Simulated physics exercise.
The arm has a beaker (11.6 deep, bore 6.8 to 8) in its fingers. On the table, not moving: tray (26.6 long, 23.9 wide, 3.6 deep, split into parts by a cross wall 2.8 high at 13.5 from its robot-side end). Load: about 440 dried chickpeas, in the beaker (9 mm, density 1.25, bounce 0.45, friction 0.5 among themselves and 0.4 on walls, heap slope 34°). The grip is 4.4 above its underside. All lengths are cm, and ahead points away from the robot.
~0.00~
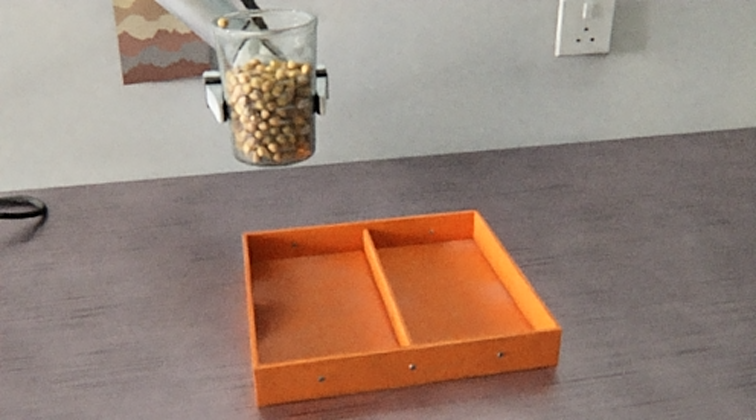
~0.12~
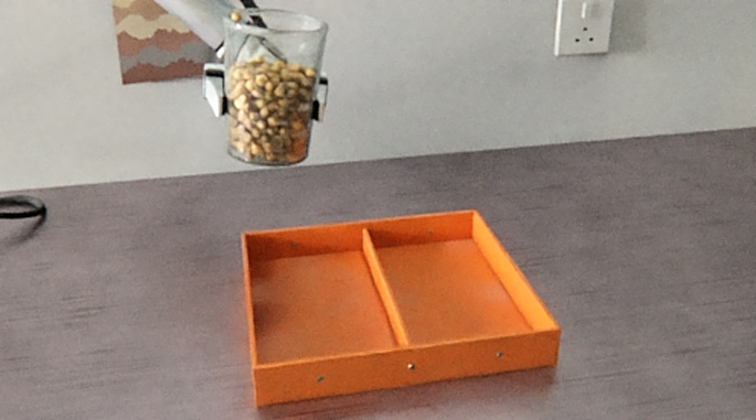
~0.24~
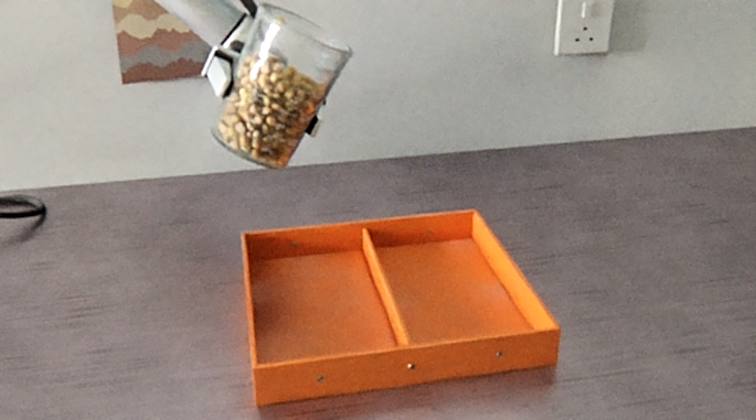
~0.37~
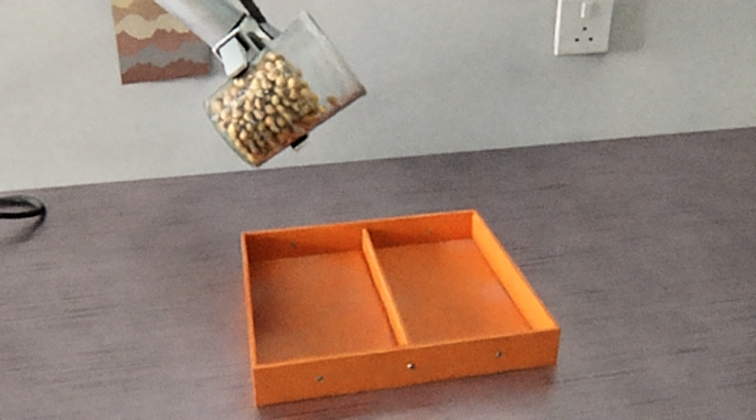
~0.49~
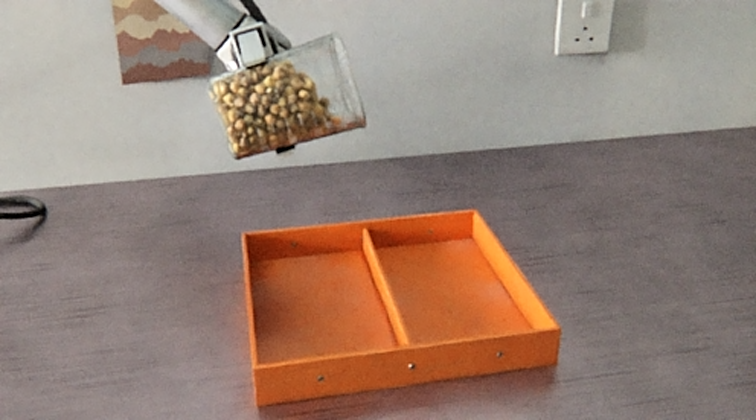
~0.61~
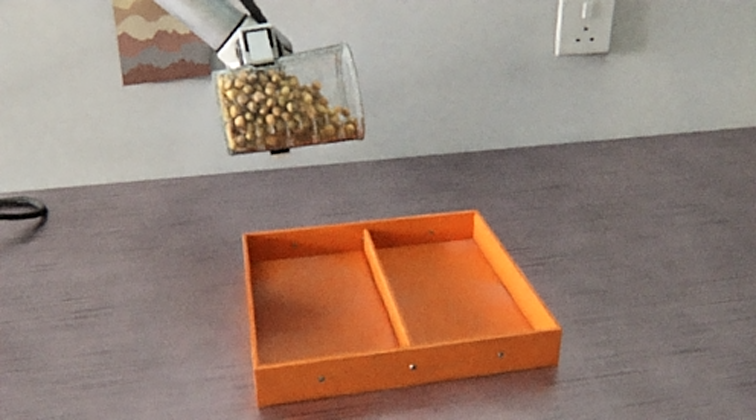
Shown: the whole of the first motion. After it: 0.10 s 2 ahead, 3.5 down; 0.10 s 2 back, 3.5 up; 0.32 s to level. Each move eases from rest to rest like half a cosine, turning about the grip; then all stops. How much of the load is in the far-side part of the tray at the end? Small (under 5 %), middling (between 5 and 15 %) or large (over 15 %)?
In the far-side part of the tray the share is middling, between 5 and 15 %.
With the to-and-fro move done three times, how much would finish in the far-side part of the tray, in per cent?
It would be near 25 per cent.
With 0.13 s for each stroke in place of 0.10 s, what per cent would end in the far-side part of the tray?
Then about 5 per cent.
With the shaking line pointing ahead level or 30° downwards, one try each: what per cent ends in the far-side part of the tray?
About 50 and 25 per cent.
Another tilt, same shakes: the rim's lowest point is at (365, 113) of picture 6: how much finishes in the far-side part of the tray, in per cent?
About 0 per cent.
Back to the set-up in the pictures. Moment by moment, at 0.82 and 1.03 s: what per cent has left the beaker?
About 5, 10.
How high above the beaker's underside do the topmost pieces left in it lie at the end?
Roughly 8.5 cm.
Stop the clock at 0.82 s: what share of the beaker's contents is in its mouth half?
Some 40 per cent.
After 0.82 s, tilted 84° forward, highest piece 25 above the table; 428 in the beaker, 4 in the far-side part, 11 in flight or on a rim.
After 1.03 s, tilted 20° forward, highest piece 29 above the table; 393 in the beaker, 38 in the far-side part, 2 in the robot-side part, 10 in flight or on a rim.
After 1.33 s, level, highest piece 26 above the table; 392 in the beaker, 45 in the far-side part, 5 in the robot-side part, 1 on the table or floor.
After 2.38 s, level, highest piece 26 above the table; 392 in the beaker, 45 in the far-side part, 5 in the robot-side part, 1 on the table or floor.
In the end, 392 in the beaker, 45 in the far-side part, 5 in the robot-side part, 1 on the table or floor. That is 10 % in the far-side part of the tray.
